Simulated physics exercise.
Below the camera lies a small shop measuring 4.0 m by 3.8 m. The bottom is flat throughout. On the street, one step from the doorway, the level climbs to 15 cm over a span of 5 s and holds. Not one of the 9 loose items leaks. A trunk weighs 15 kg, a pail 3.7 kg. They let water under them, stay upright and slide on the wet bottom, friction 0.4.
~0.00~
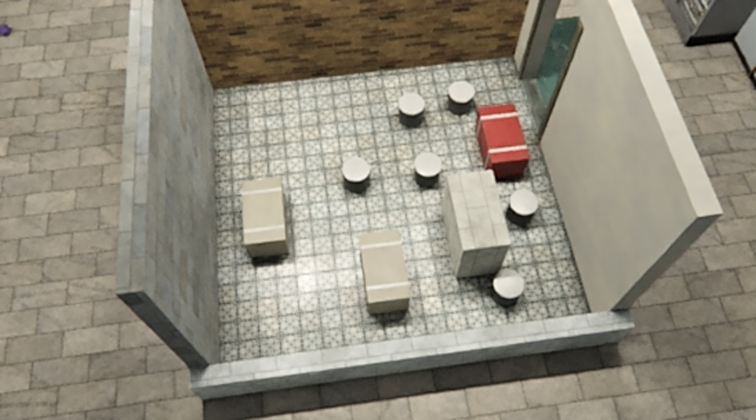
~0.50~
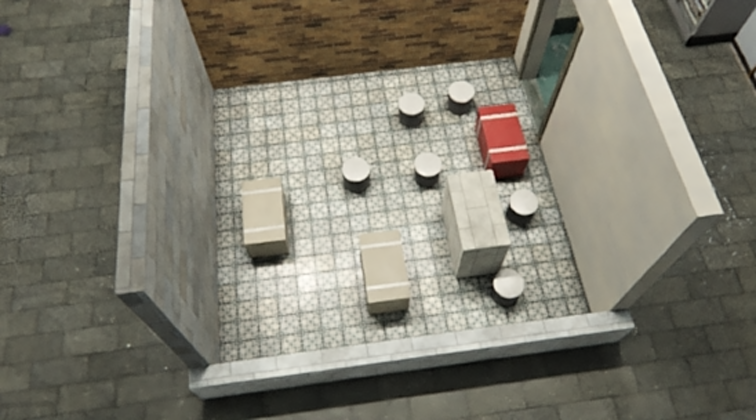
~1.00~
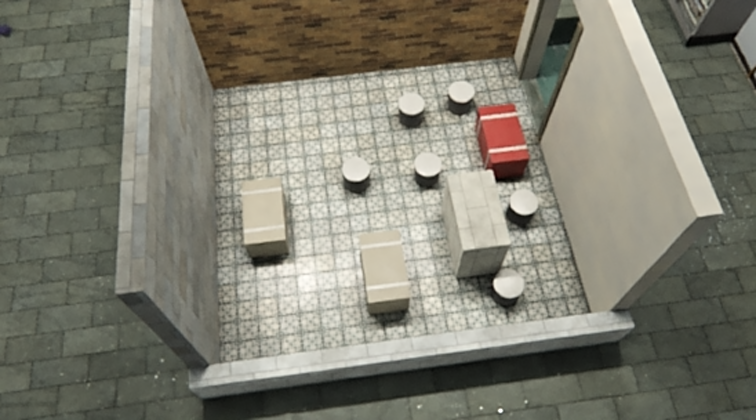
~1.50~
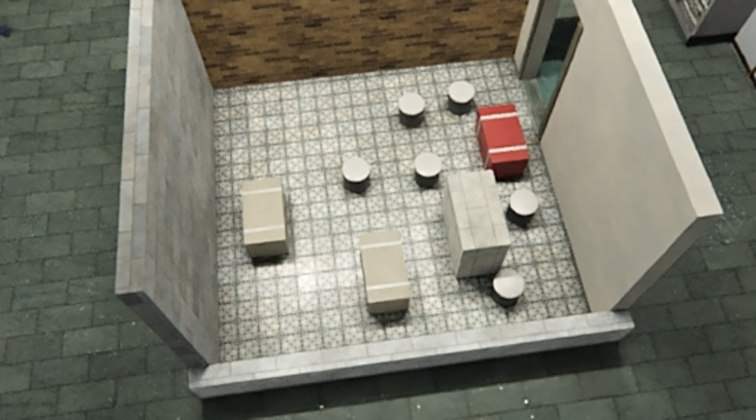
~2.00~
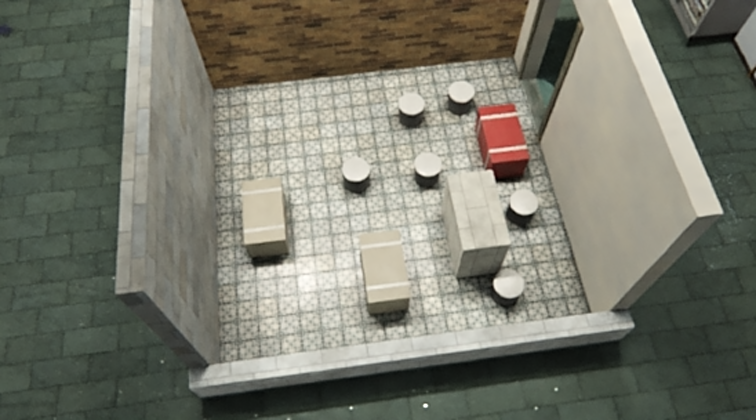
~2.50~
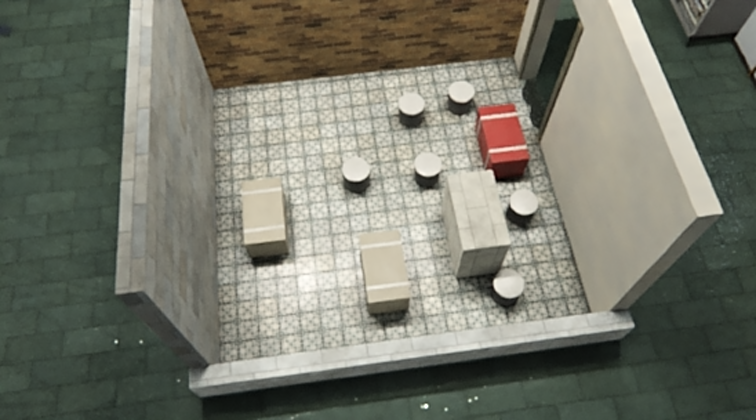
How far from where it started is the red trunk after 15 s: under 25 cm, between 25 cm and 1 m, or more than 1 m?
Shifts somewhat.
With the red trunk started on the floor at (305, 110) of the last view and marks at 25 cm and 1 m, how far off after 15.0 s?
Here it heads a good way off.
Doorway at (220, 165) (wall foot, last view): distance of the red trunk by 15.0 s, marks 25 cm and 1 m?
Red trunk: Long trip.
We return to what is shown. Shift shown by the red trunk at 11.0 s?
Some 50 cm from the start.
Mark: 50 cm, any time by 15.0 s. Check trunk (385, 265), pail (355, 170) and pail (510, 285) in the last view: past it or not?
Result, in order: Lower / lower / lower.
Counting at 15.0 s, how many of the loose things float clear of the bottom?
7 of them.
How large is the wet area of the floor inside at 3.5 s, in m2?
About 0.5 m2.
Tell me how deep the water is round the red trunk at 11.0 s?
Depth approx. 3 cm.
After 3.5 s the red trunk is near (504, 132), 0.0 m from its start, aground; 0 afloat.
After 6.8 s the red trunk is near (471, 158), 0.5 m from its start, aground; 0 afloat.
After 11.0 s the red trunk is near (471, 158), 0.5 m from its start, aground; 2 afloat.
After 15.0 s the red trunk is near (467, 165), 0.7 m from its start, afloat; 7 afloat.
